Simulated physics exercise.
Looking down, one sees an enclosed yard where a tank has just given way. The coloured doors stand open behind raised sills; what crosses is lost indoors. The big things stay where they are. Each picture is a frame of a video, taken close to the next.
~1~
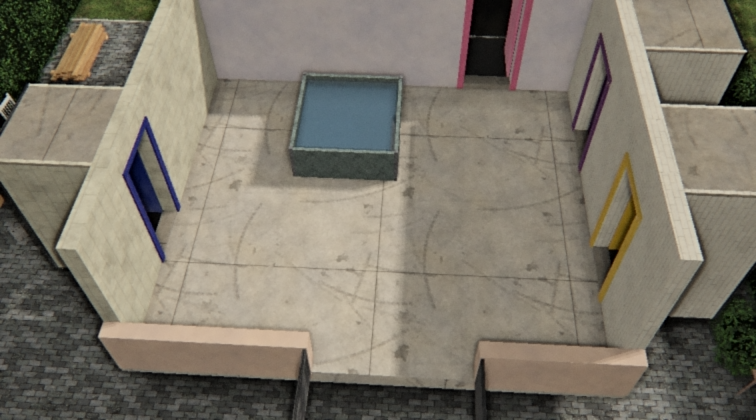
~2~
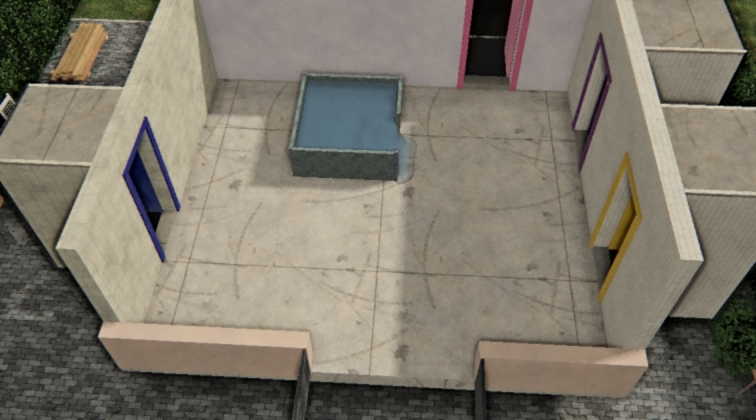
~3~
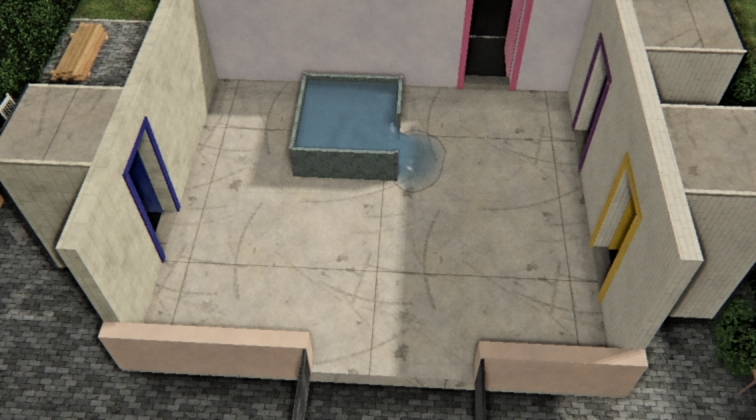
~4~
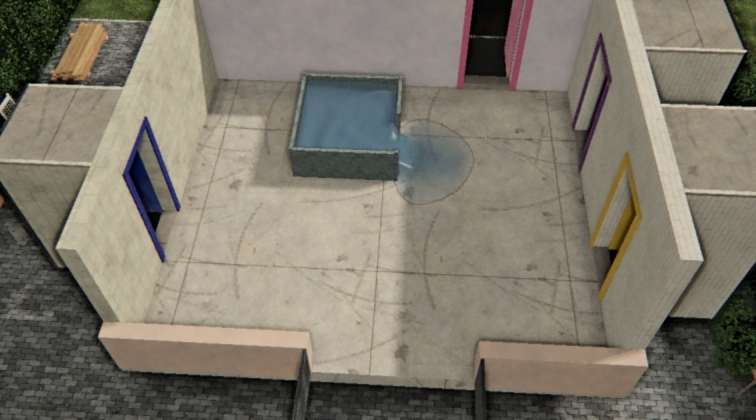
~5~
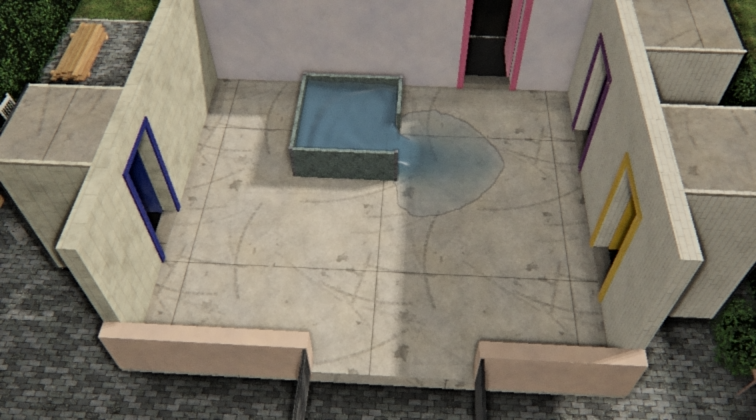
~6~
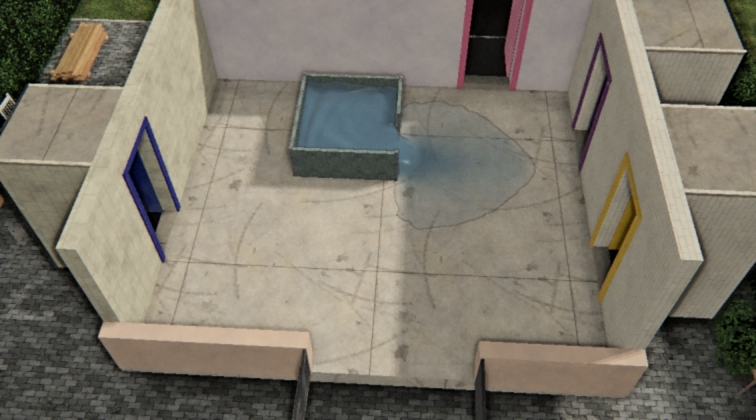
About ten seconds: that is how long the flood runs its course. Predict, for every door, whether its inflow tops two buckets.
Purple door: Tops two buckets; pink door: Does not top two buckets; yellow door: Tops two buckets; blue door: Does not top two buckets.
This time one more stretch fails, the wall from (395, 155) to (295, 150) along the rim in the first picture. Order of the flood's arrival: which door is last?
The pink one is last in line.
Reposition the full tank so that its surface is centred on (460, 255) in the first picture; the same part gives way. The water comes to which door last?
The one in blue.
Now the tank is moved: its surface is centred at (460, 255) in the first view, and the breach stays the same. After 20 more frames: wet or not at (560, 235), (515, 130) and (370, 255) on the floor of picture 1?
As listed: Reached, reached, untouched.
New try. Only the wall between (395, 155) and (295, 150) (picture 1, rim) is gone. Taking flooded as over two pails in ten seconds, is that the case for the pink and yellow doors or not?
Lab note: Pink sits below the threshold; yellow sits below the threshold.
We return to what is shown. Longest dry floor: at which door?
The blue-painted one.
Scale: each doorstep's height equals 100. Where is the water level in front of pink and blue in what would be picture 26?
I'd say around 70 and 0 in a hundred.
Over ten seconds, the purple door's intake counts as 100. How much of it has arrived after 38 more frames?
Near 90 %, I'd say.
A moment on, water covers 25 % of the floor; the purple door under two buckets in, the pink door wet at the sill, nothing in, the yellow door not reached, the blue door not reached.
Next, water covers 35 % of the floor; the purple door over two buckets in, the pink door wet at the sill, nothing in, the yellow door under two buckets in, the blue door not reached.
Then, water covers 35 % of the floor; the purple door far over two buckets in, the pink door wet at the sill, nothing in, the yellow door over two buckets in, the blue door not reached.
Later, water covers 60 % of the floor; the purple door far over two buckets in, the pink door wet at the sill, nothing in, the yellow door over two buckets in, the blue door not reached.
In the end, water covers 85 % of the floor; the purple door far over two buckets in, the pink door wet at the sill, nothing in, the yellow door over two buckets in, the blue door wet at the sill, nothing in.
